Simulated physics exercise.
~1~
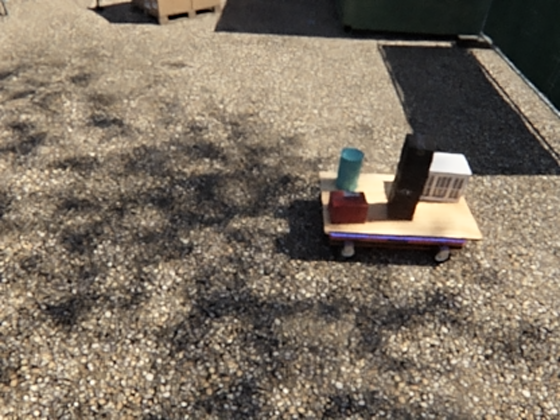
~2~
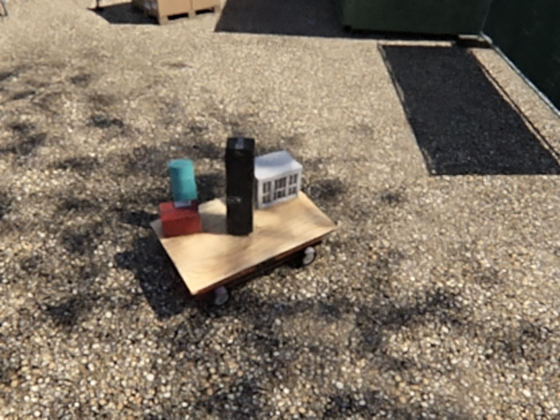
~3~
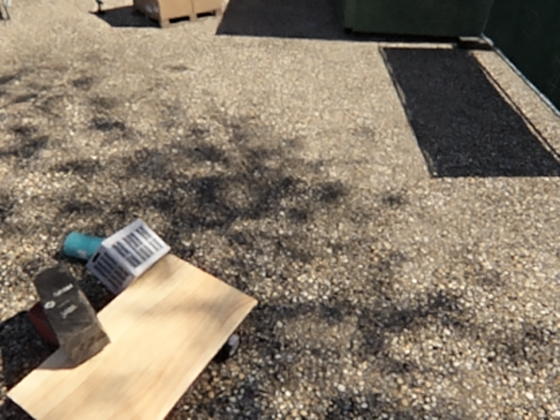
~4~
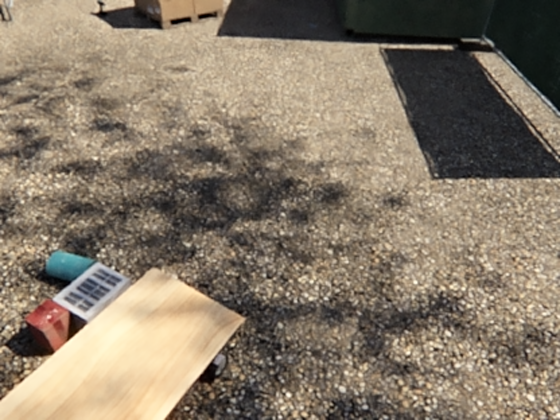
A wooden cart carrying a black box, a white crate, a red parcel and a turquoise canister rolled left across the pebbly ground and turned toward the viewer, its load tipping and sliding off until the deck was left bare.
